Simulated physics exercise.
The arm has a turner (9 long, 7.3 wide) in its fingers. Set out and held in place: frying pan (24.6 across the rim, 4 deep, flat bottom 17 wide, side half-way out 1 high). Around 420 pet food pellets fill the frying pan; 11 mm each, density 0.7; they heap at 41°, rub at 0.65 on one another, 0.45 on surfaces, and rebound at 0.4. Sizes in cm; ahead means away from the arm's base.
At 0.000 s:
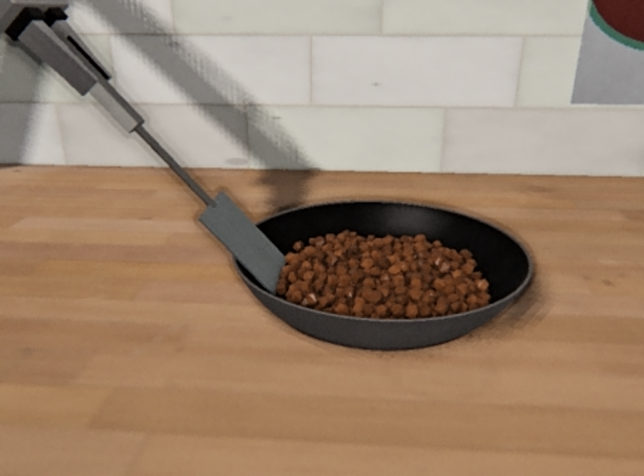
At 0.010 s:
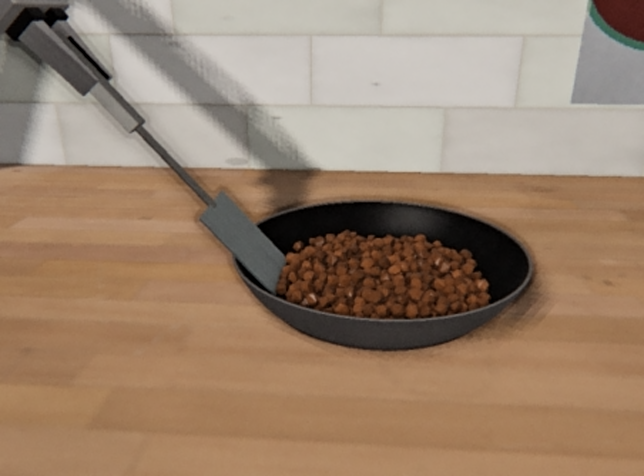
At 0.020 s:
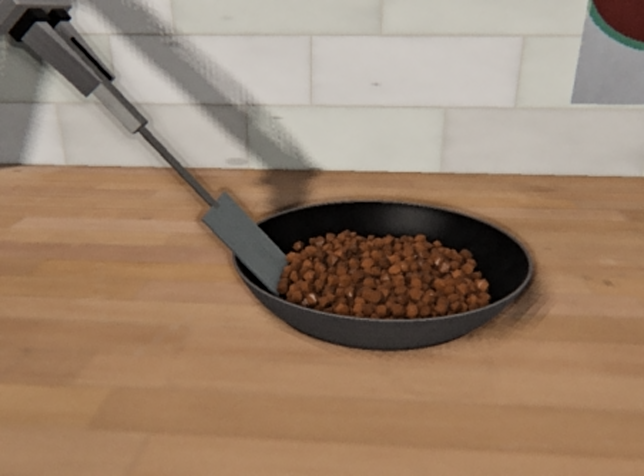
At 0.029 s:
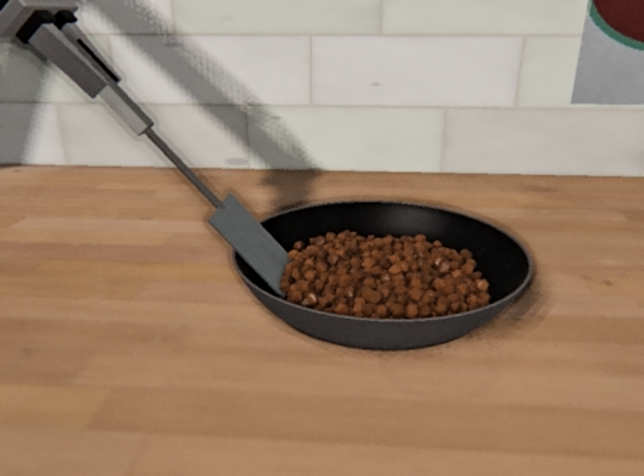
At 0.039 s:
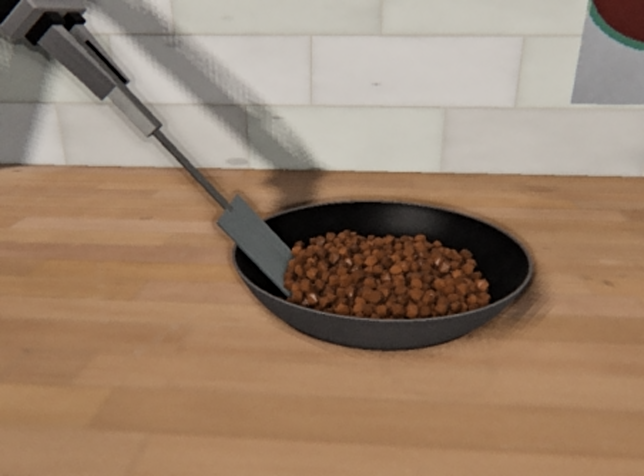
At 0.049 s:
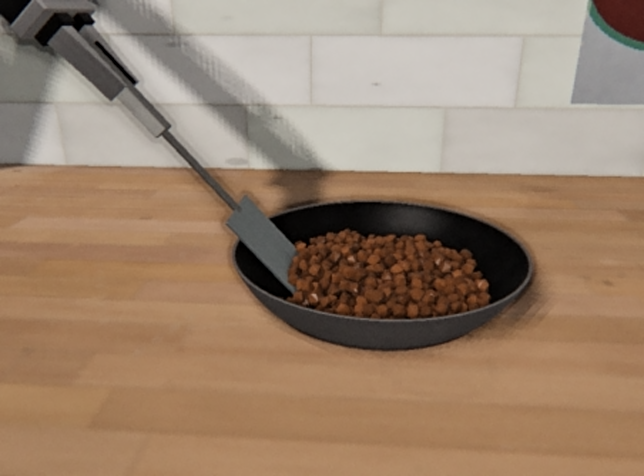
At the start, a robot arm holds a gray turner at the left side of a dark frying pan heaped with brown pellets on a wooden counter. The arm then moves the turner slightly to the right against the edge of the heap, while the pan stays still and the pellets barely shift.
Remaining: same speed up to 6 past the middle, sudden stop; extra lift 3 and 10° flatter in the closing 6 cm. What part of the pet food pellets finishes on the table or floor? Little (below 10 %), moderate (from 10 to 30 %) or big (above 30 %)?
A little share, below 10 %, ends on the table or floor.
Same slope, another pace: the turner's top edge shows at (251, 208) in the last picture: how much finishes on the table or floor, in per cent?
Some 20 per cent.
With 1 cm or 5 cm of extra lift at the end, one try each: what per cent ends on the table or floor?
About 5 and 10 per cent.
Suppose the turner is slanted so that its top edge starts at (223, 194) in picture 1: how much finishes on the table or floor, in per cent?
About 5 per cent.
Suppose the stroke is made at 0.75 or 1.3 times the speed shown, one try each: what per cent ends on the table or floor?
Some 0 and 10 per cent.
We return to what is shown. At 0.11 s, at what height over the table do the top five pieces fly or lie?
Some 5 cm.
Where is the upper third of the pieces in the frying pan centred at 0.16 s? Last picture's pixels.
Around (423, 261).
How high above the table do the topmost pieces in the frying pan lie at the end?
Some 5.5 cm.
By 0.11 s, sloping 49°, highest piece 6 above the table; 420 in the frying pan.
By 0.16 s, sloping 45°, highest piece 6 above the table; 420 in the frying pan.
By 0.39 s, sloping 39°, highest piece 6 above the table; 410 in the frying pan, 10 on the table or floor.
By 1.44 s, sloping 39°, highest piece 6 above the table; 410 in the frying pan, 10 on the table or floor.
Final count, 410 in the frying pan, 10 on the table or floor. That is 2 % on the table or floor.
